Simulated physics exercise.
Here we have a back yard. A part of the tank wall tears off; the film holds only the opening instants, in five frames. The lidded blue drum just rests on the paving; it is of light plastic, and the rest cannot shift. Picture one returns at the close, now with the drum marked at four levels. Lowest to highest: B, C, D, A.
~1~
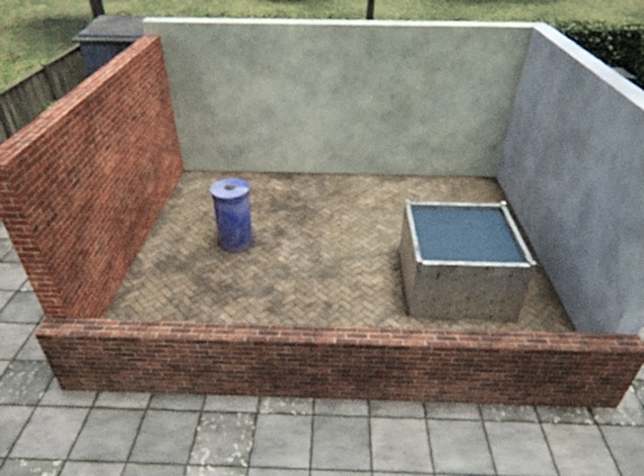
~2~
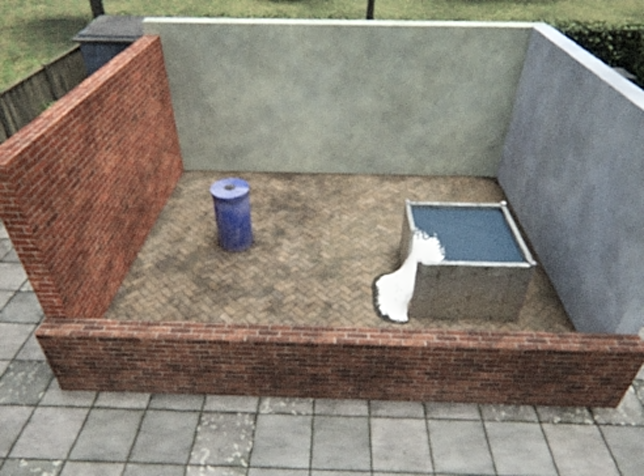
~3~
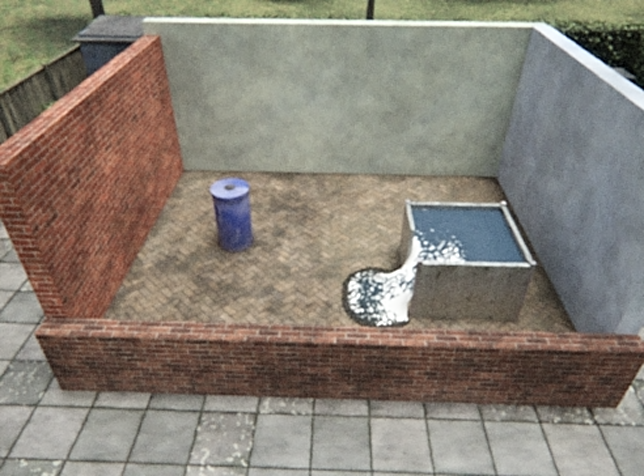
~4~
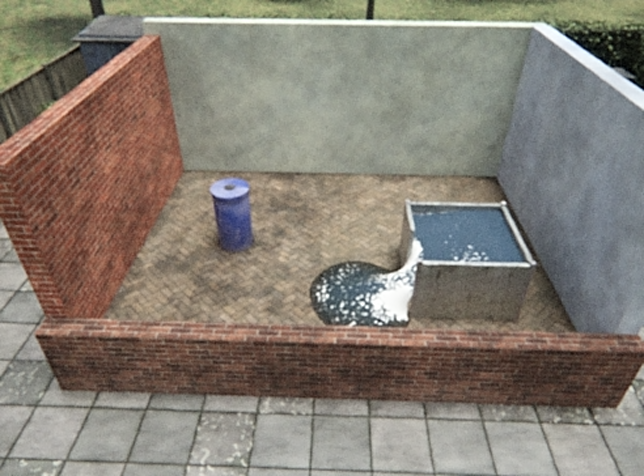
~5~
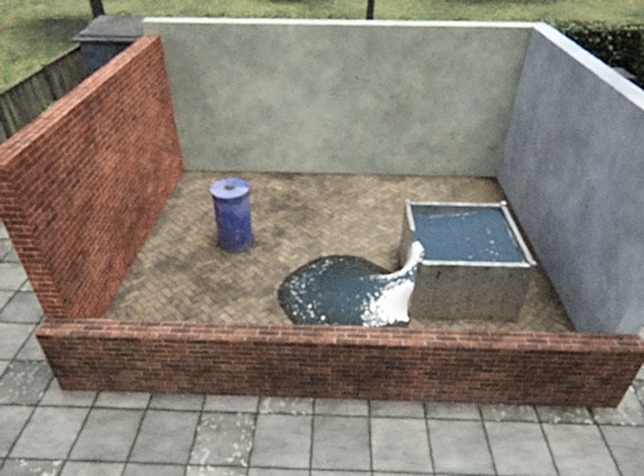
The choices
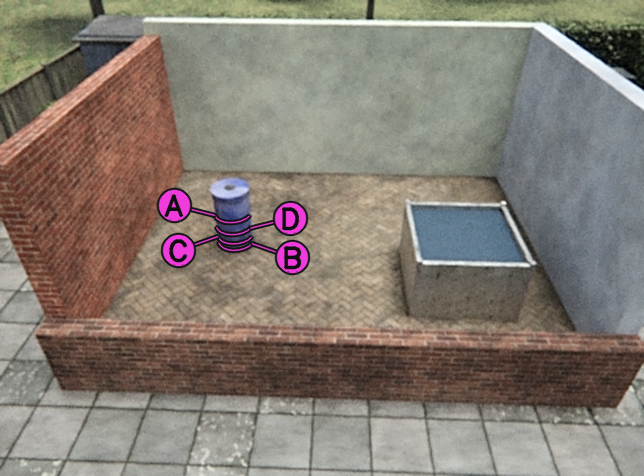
At the start, a blue drum and a full concrete tank of water stand in a walled, brick-paved yard. Water then gushes from the tank's left side in a white, foaming stream onto the paving, and the dark puddle spreads steadily leftward while the drum stays still.
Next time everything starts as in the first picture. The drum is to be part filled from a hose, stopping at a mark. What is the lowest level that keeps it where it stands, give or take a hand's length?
C will do.
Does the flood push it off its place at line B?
Yes, that goes wrong.
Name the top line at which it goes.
That is line B.
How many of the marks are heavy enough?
Three.
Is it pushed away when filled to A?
No, that is safe.
On the marked copy, A at (229, 222); B at (233, 250); C at (232, 243); D at (231, 234); from the bottom up B, C, D, A.
If A is chosen, it does not move.
If B is chosen, it is pushed about 4 times its own width away.
If C is chosen, it does not move.
If D is chosen, it does not move.
